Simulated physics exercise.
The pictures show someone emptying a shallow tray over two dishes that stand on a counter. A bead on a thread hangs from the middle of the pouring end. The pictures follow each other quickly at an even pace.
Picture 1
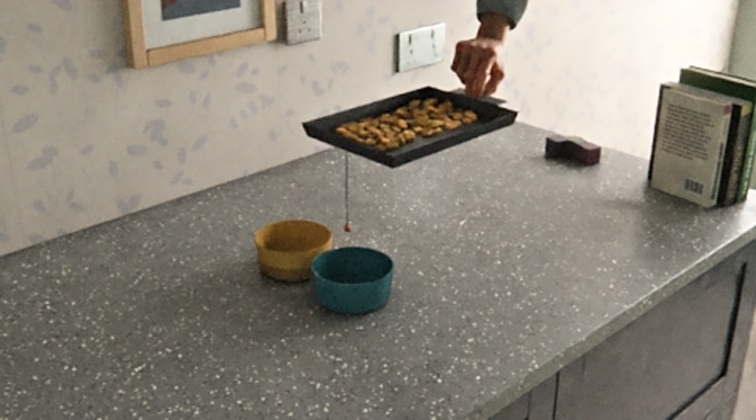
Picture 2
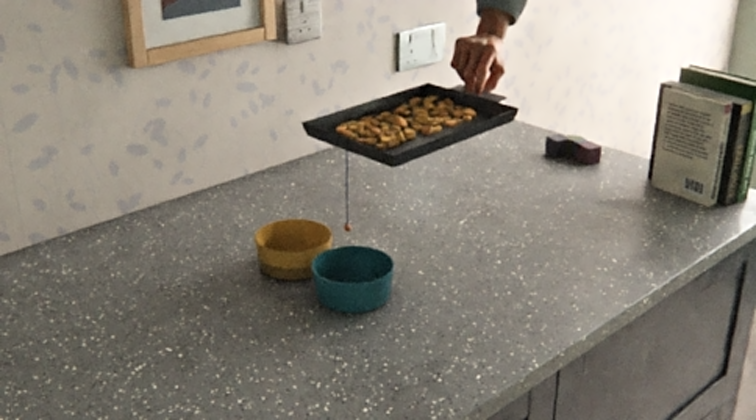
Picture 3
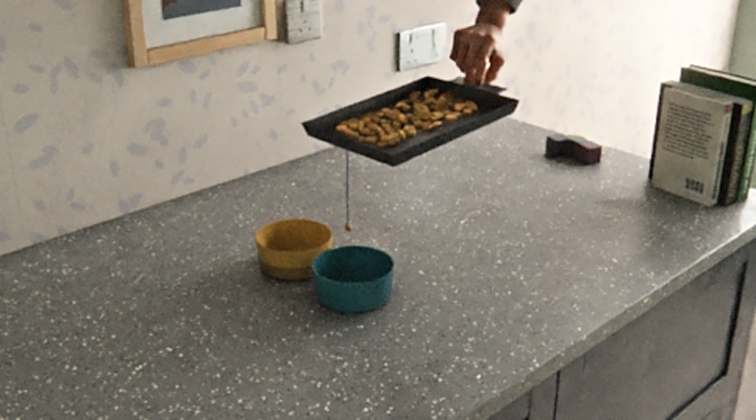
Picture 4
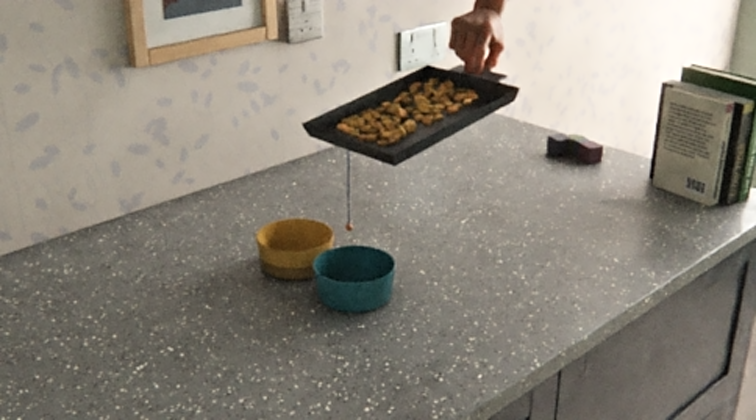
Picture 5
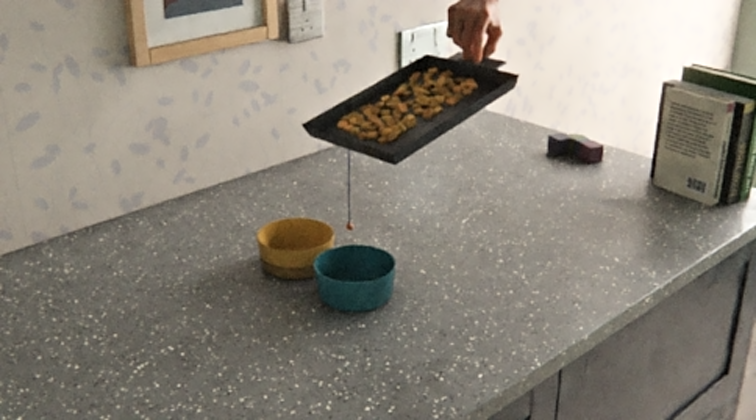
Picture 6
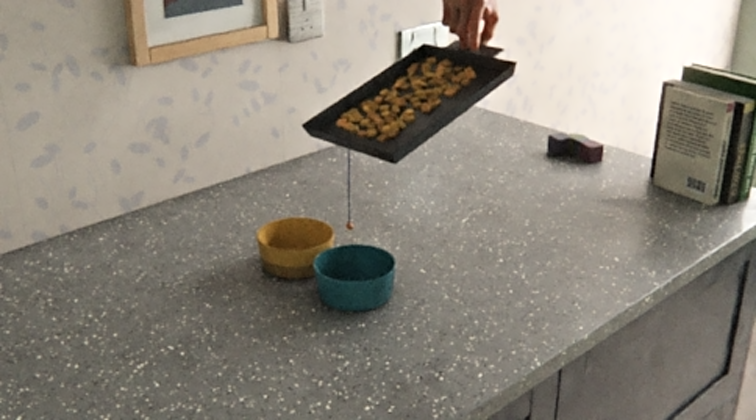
A shallow black tray of small golden-brown pieces, held by a hand at its far end above a yellow dish and a teal dish, begins nearly level. The hand gradually tilts it, the left corner of the near end lowest, while the pieces stay in the tray and the hanging bead barely moves.
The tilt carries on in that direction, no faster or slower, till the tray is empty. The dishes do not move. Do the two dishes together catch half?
They take over half between them.
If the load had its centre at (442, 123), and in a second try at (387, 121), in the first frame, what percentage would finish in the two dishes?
Roughly 80 per cent, and 90 per cent.
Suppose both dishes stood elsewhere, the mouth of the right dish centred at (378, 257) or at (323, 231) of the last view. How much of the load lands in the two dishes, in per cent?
Near 70 % and 50 %.
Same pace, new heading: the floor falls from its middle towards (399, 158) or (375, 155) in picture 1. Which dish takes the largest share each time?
One: The dish on the right. Two: The right one.
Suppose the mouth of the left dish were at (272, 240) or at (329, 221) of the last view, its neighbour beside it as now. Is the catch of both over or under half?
First above a half, then under half.
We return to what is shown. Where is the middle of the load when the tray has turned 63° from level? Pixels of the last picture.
Near (337, 131).
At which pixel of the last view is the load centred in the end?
At about (297, 261).
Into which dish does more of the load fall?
Fuller: The left dish.
Soon after the last picture, tray tipped steeply; nearly all on the tray; a stray few in the left dish; a stray few in the air.
A little later, tray tipped past a quarter turn; about a quarter on the tray; a stray few in the right dish; about a third in the left dish; a stray few outside both; about a third in the air.
Later still, tray tipped past a quarter turn; about a quarter in the right dish; most in the left dish; a small part outside both.
At rest, tray tipped past a quarter turn; about a quarter in the right dish; most in the left dish; a small part outside both.
